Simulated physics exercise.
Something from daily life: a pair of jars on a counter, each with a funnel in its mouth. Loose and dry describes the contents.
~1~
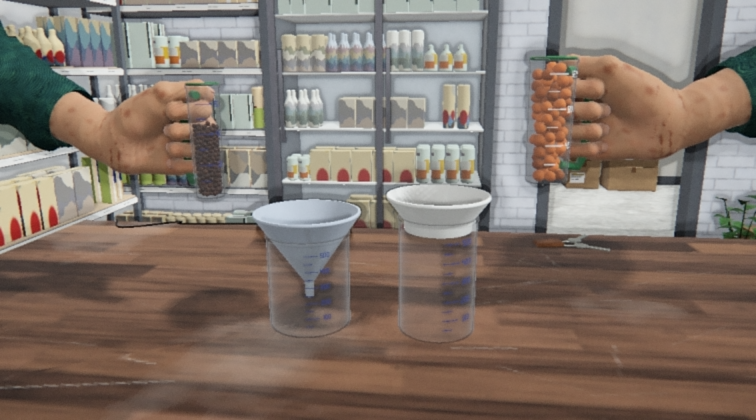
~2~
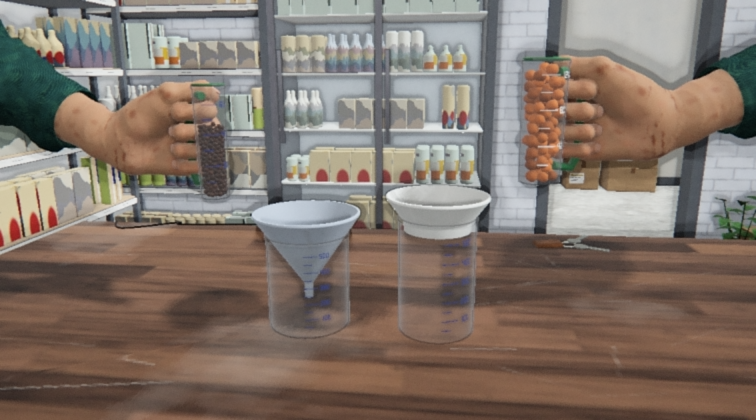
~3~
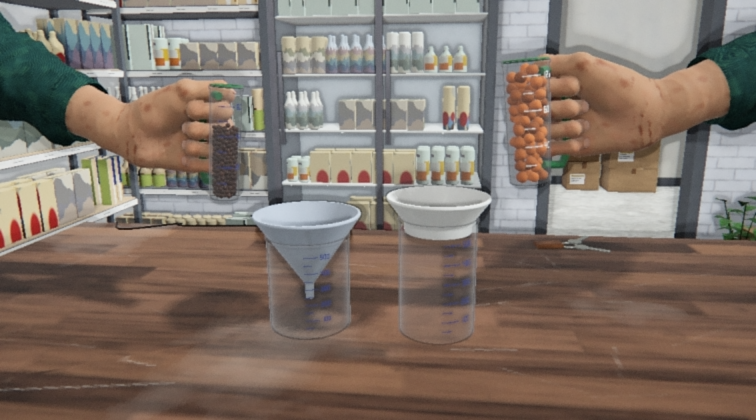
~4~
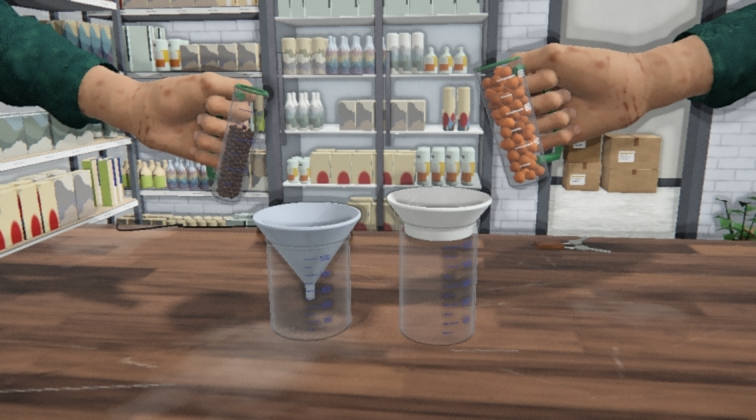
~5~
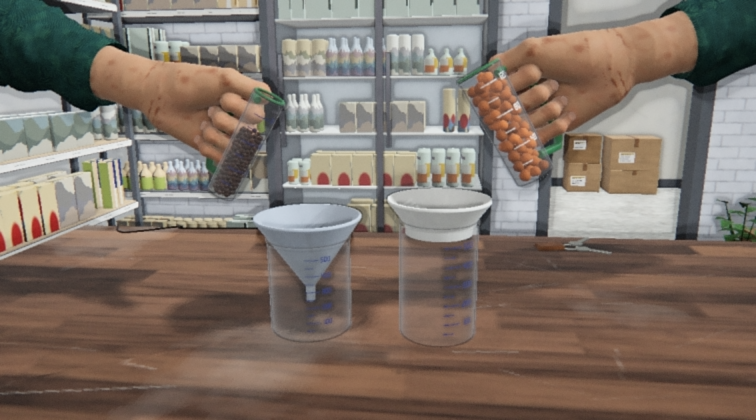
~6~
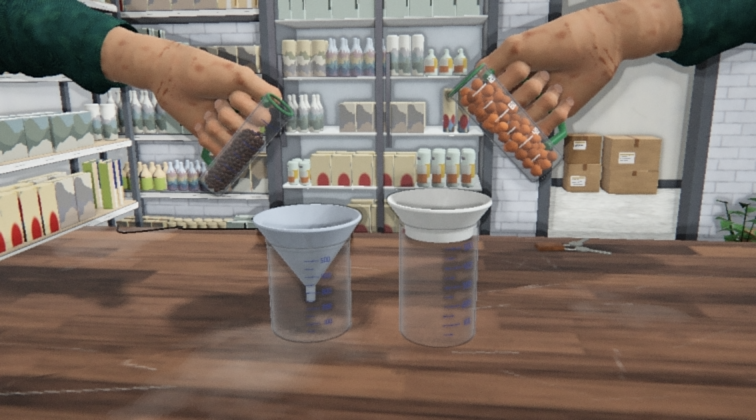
Two hands raising clear tubes of small dark balls and orange-brown pieces, moving them inward and tilting them above two funnel-topped jars.
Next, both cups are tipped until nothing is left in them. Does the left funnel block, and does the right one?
Left - yes, it blocks. Right - no, it runs through.
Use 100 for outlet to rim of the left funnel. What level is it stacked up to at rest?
Roughly 65 in a hundred.
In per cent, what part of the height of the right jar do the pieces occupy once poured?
It reaches about 20 per cent.
Then, 0.37 s after the last picture, left, all still in the cup; right, all still in the cup.
Then, 0.69 s after the last picture, left, nearly all still in the cup, a stray few in or over the funnel; right, nearly all still in the cup, a small part in or over the funnel, a stray few down in the jar.
Then, 0.97 s after the last picture, left, about a third still in the cup, about two thirds in or over the funnel; right, about half still in the cup, about a quarter in or over the funnel, about a quarter down in the jar.
At rest, left, all stuck in the funnel, none down in the jar; right, all down in the jar.
